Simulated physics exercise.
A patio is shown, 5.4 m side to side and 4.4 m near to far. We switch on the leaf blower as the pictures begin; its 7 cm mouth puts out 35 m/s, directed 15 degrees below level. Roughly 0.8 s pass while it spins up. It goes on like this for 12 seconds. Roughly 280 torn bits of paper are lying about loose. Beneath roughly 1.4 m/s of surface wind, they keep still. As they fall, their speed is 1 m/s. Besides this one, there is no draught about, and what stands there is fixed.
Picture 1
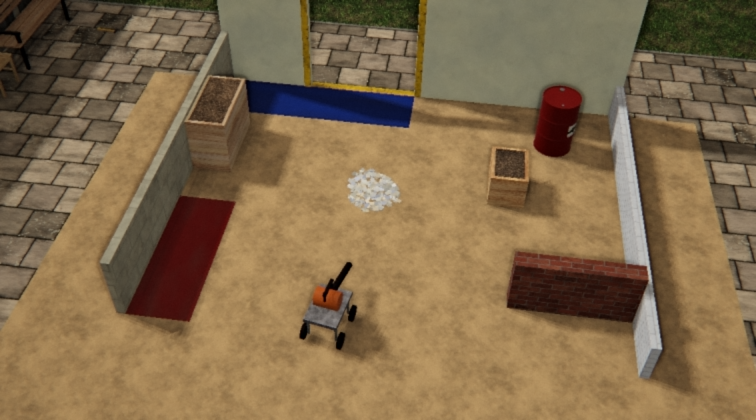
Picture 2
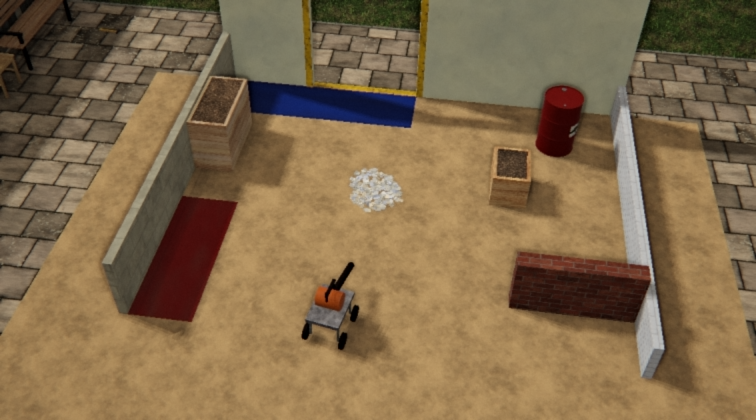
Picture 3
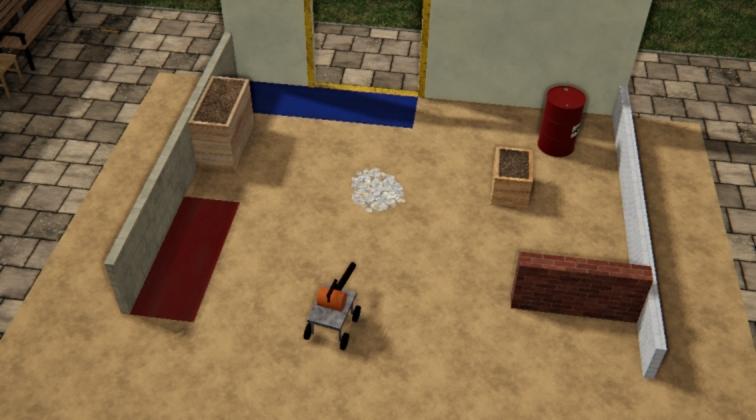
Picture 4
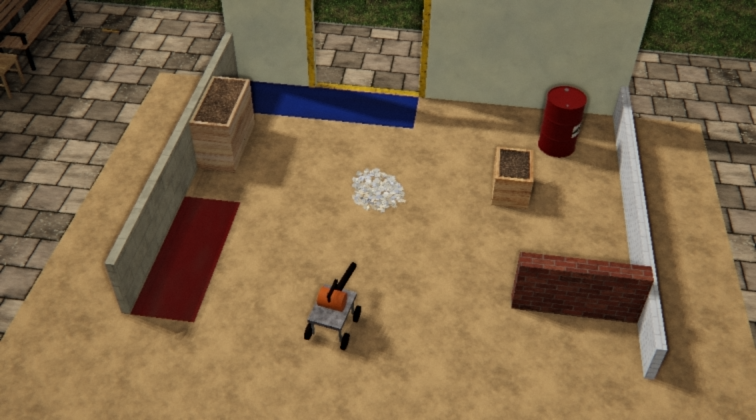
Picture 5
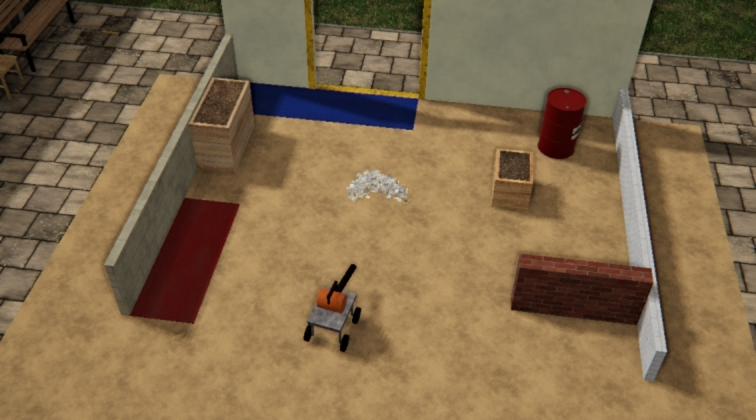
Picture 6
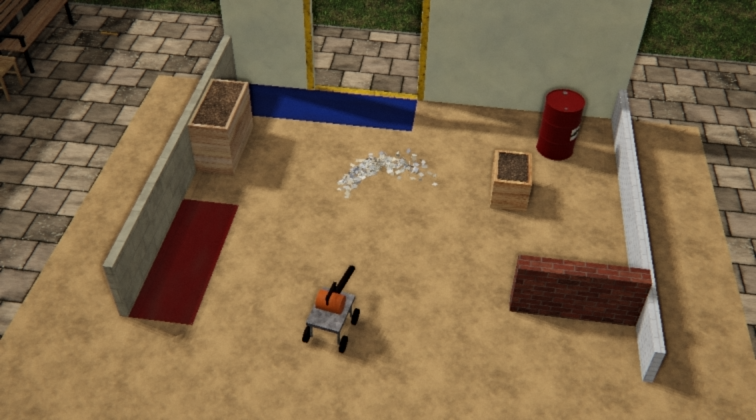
Torn white paper bits lying still on a sandy patio, then shifting and scattering away from a small wheeled leaf blower.
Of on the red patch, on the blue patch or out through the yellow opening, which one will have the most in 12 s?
I would say the yellow one.
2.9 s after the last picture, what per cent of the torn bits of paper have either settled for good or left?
Estimated share: Close to 50 per cent.
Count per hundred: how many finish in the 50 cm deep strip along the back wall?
15 per cent.
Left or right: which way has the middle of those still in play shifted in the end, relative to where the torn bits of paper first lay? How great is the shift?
The middle moved rightwards, roughly 2.8 m.
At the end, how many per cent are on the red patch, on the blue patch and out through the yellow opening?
I'd put it at around 0 % for red, 4 % for blue and 80 % for yellow.
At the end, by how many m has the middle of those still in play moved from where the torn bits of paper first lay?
3.6 m.
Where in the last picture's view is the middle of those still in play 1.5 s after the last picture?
Centre estimate: (379, 87) px.
Then, 1.5 s after the last picture the count stands so, 0 % are on the red patch, 59 % out through the yellow opening and 20 % on the blue patch; the middle of those still in play is near (379, 87).
Then, 2.9 s after the last picture the count stands so, 0 % are on the red patch, 79 % out through the yellow opening and 6 % on the blue patch; the middle of those still in play is near (361, 79).
Then, 5.7 s after the last picture the count stands so, 0 % are on the red patch, 82 % out through the yellow opening and 3 % on the blue patch; the middle of those still in play is near (440, 102).
Then, 11.1 s after the last picture, at the end, 0 % are on the red patch, 82 % out through the yellow opening and 4 % on the blue patch; the middle of those still in play is near (596, 118).
